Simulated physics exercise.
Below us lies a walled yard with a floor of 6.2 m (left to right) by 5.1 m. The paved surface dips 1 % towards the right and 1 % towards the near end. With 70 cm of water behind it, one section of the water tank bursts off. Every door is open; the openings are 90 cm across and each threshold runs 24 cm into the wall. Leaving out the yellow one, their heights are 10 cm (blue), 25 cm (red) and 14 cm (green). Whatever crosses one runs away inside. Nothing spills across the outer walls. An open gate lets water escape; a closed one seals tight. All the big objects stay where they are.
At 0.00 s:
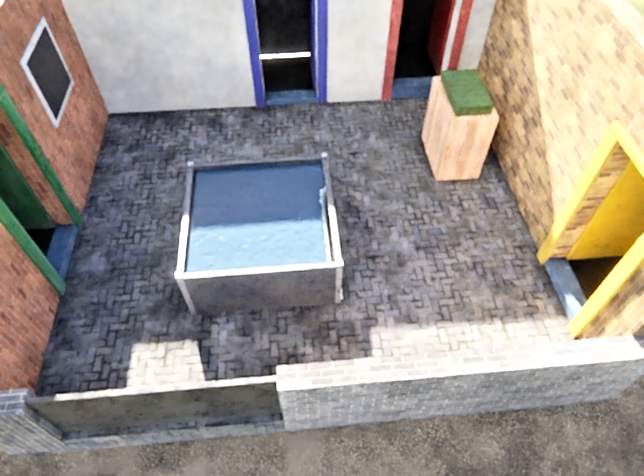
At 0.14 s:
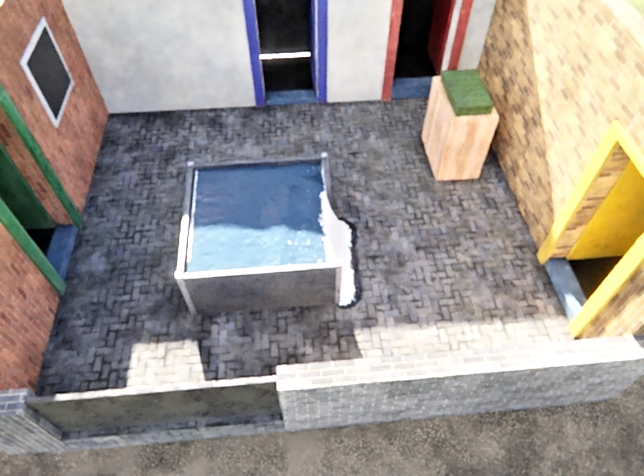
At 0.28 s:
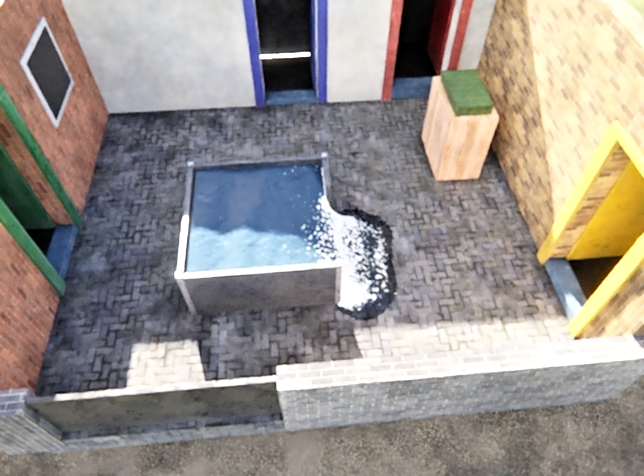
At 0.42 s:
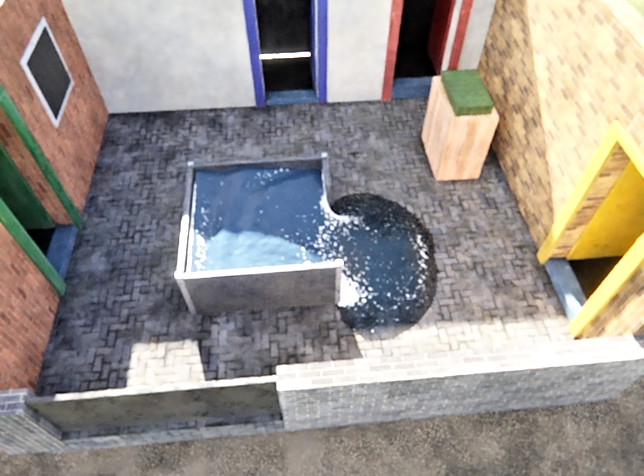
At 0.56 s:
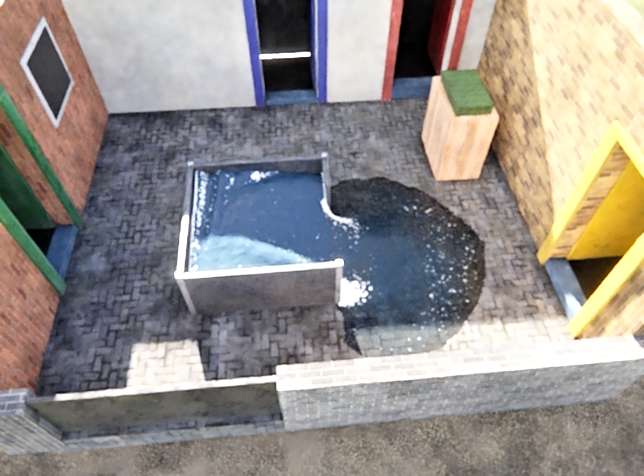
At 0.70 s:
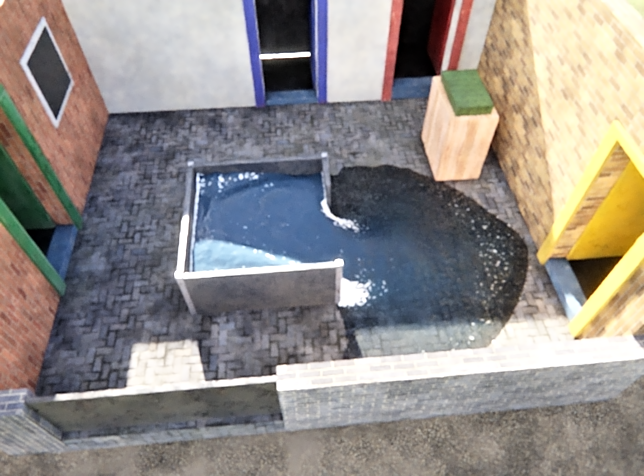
At first, a square tank of still water stands in a paved yard walled in among buildings with coloured doorways. Then its right side gives way and white, foaming water pours through the gap, spreading rightward across the floor in a widening dark pool that stretches below the wooden block, short of the yellow doorway.
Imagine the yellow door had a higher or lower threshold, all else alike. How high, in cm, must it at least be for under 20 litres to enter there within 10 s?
About 29 cm.
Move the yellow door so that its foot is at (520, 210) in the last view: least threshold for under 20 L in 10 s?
Roughly 24 cm.
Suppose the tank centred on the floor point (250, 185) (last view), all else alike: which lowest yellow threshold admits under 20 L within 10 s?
Then roughly 18 cm.
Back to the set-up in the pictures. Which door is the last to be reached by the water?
It is the green one.
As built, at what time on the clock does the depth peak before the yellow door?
Around 2.0 s.
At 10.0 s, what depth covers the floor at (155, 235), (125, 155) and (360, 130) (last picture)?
About 4, 7 and 4 cm.
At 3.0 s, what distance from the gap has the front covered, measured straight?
Roughly 4.2 m.
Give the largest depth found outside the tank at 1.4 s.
Roughly 42 cm.
After 1.4 s water covers 30 % of the floor, deepest (42 cm) near (586, 371); 18 cm at the yellow door, 32 litres in over its 14 cm threshold.
After 3.0 s water covers 40 % of the floor, deepest (26 cm) near (470, 103); 24 cm at the yellow door, 180 litres in over its 14 cm threshold.
After 10.0 s water covers 100 % of the floor, deepest (11 cm) near (571, 373); 10 cm at the yellow door, 220 litres in over its 14 cm threshold.
At the yellow door as built, the water arrived by 0.9 s and peaked near 31 cm at 2.0 s.
Run again over the same 10 s with other heights there, 32 litres in over 27 cm, 10 litres over 31.5 cm. The limit of 20 litres is kept from about 29 cm up.
